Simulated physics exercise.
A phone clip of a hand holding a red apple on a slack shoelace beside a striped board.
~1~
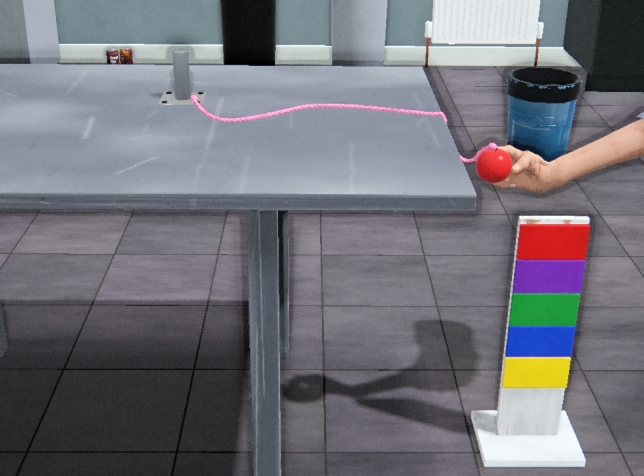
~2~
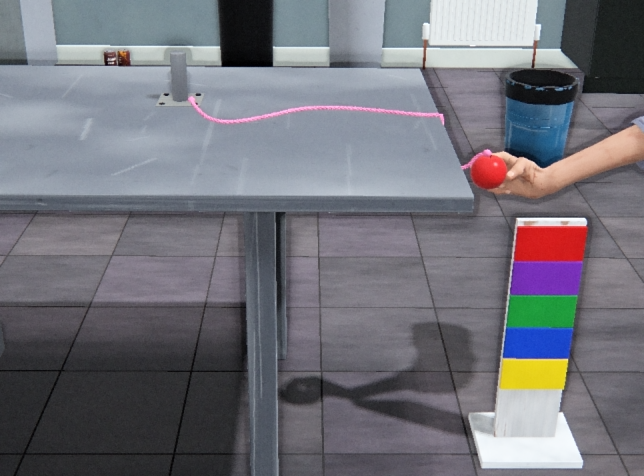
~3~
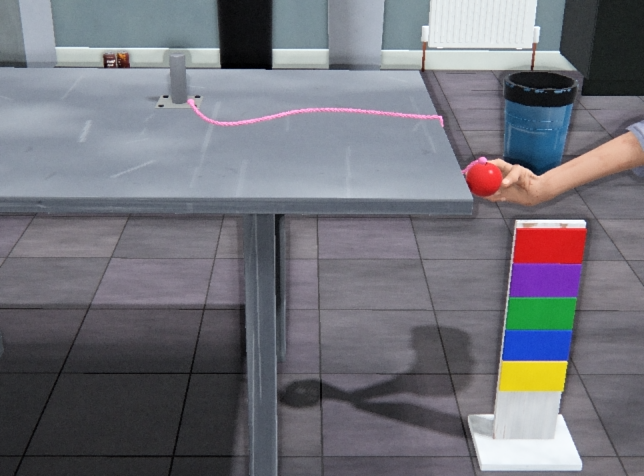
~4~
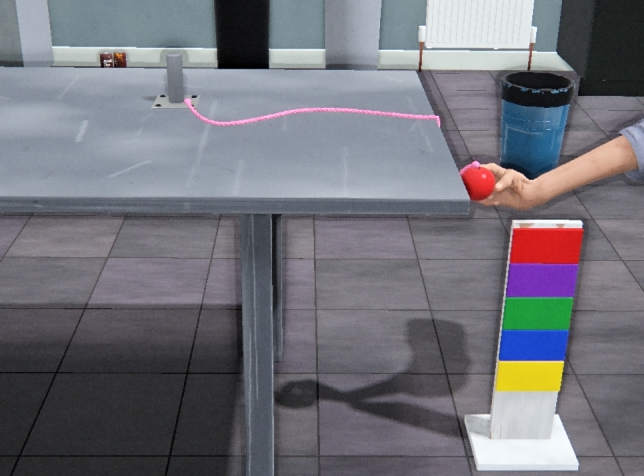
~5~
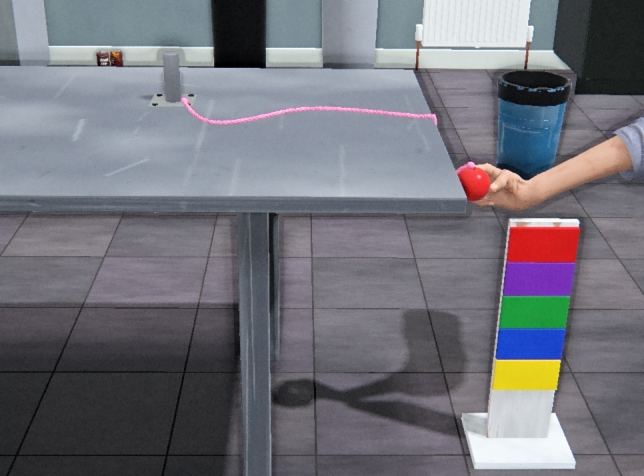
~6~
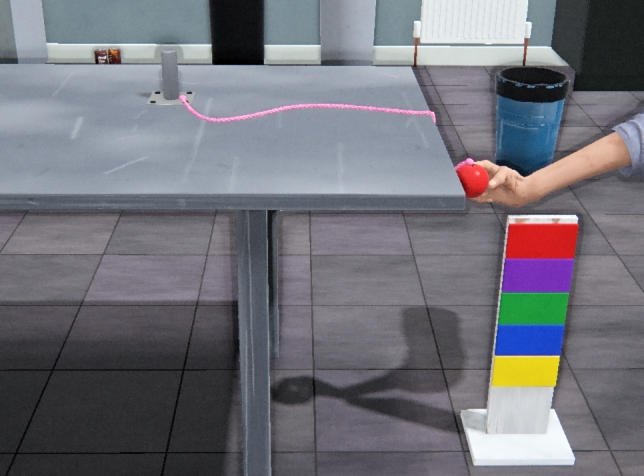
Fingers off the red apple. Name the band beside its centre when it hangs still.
At purple.
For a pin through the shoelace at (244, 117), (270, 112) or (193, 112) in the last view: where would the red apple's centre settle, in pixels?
Try by try, around (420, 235), (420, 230) and (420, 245).
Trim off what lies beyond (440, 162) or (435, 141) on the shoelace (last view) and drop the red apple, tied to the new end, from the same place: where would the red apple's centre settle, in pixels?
About (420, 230) and (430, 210).
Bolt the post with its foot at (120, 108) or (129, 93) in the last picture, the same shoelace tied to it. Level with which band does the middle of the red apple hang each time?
Try by try: Red; red.
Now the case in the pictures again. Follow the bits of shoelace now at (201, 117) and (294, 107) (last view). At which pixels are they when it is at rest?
At (246, 103), then (349, 111).
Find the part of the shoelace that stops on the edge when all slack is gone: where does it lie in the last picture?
At (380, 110), roughly.
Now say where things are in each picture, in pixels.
In the first picture, red apple (494, 166); red (553, 243); purple (549, 278); green (545, 311); blue (541, 343); yellow (537, 374).
In the second picture, red apple (489, 172); shoelace through (198, 110) (250, 120) (309, 108) (383, 111) (442, 130).
In the third picture, red apple (484, 180).
In the fourth picture, red apple (477, 183); shoelace through (194, 112) (246, 122) (305, 110) (379, 113) (438, 132).
In the fifth picture, red apple (473, 184).
In the sixth picture, red apple (471, 181); shoelace through (189, 108) (241, 118) (300, 107) (374, 109) (433, 128).
Soon after, apple near (391, 258); level with purple.
Then, apple near (436, 271); level with purple.
At rest, apple near (432, 274); level with purple. Its centre hangs level with the purple band.
